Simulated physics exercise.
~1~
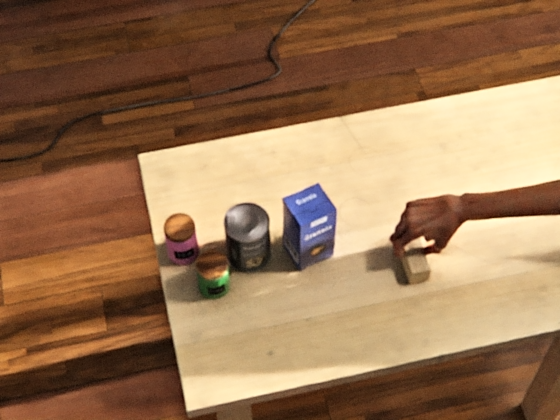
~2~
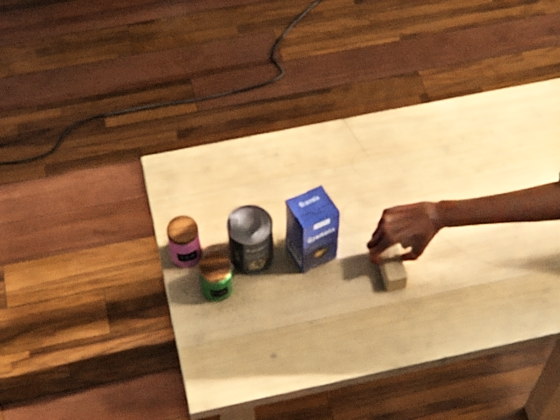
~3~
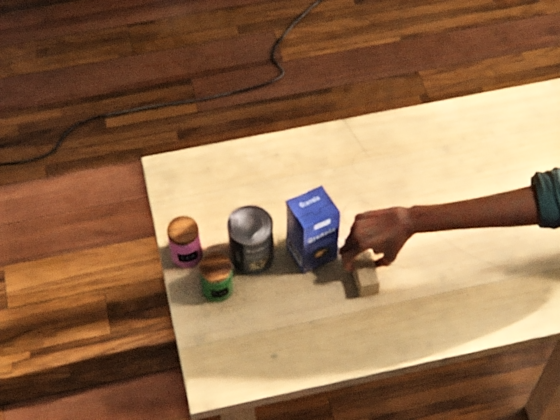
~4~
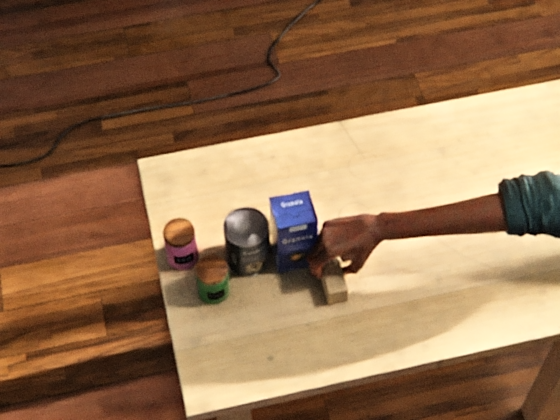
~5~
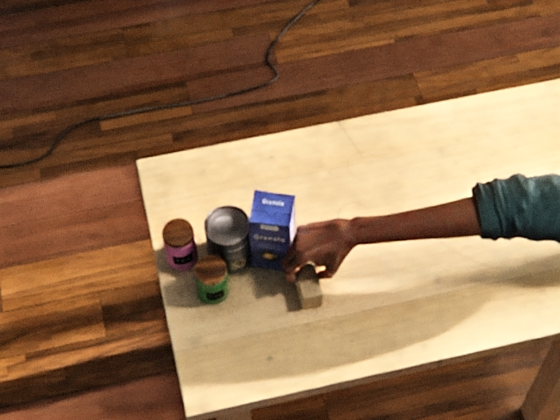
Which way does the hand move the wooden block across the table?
The hand moves the wooden block to the left, toward the blue carton and the other items.
On a pale wooden table standing over a striped wood floor, seen from above at an angle, four items sit toward the left end. A pink jar with a brown lid is farthest left, a green jar is just in front, a grey tin stands beside them, and a blue carton is on the right. A hand slides a small wooden block leftward across the tabletop until it reaches the carton. The carton shifts left, still upright, and closes in on the tin, which then moves slightly left too. At the end everything remains standing, the two jars unmoved, with the hand still at the block.
